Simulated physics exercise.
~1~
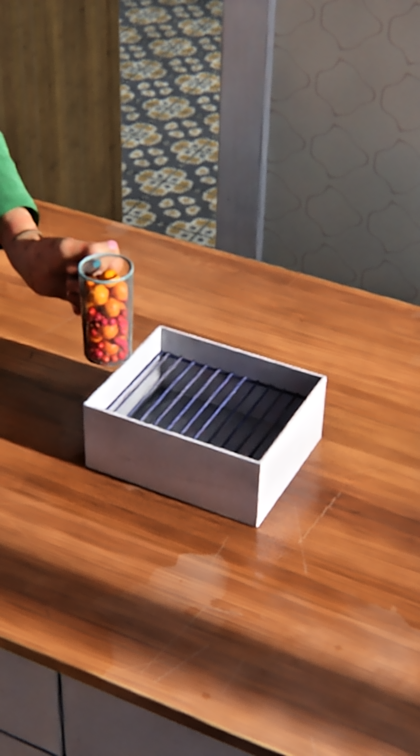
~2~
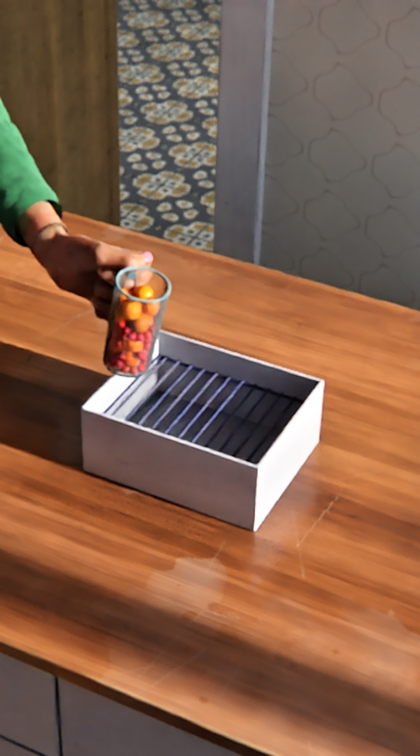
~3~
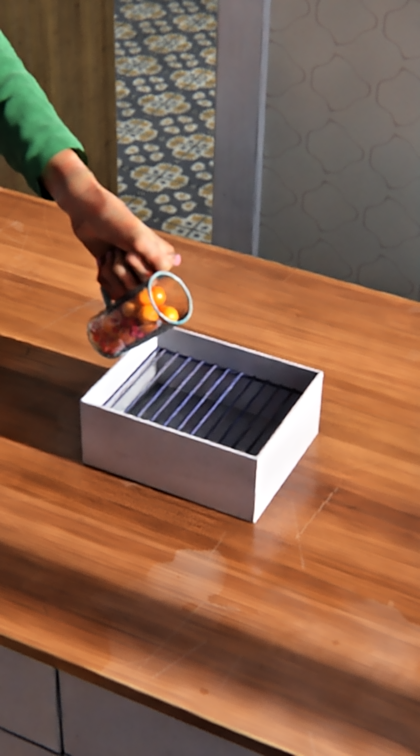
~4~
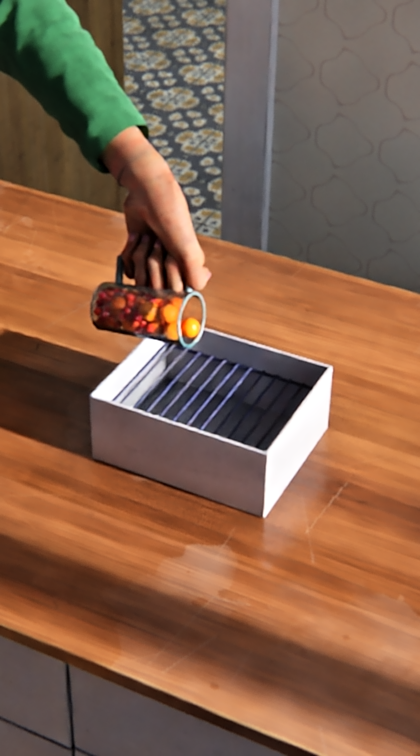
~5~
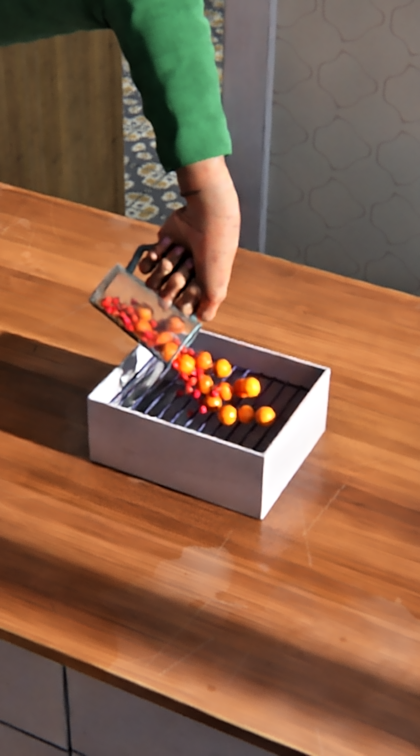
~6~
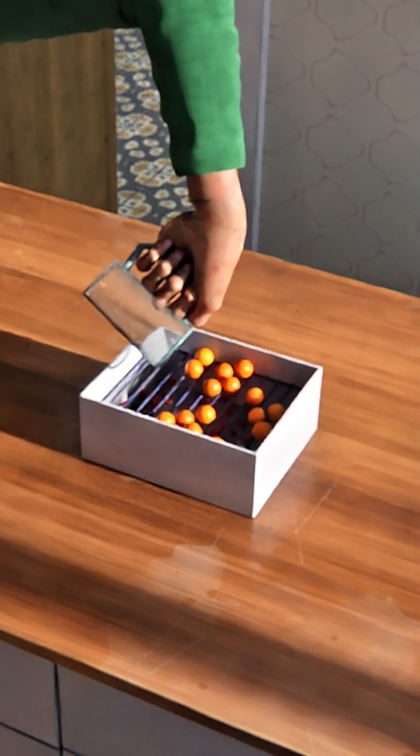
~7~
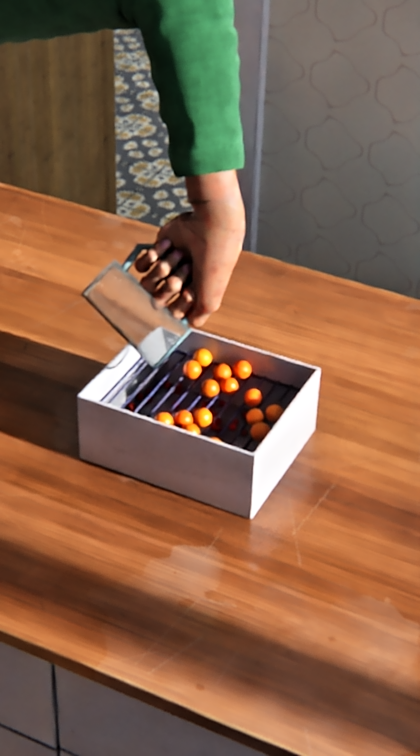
A hand tips red and orange balls from a glass; only orange ones stay on the rack.
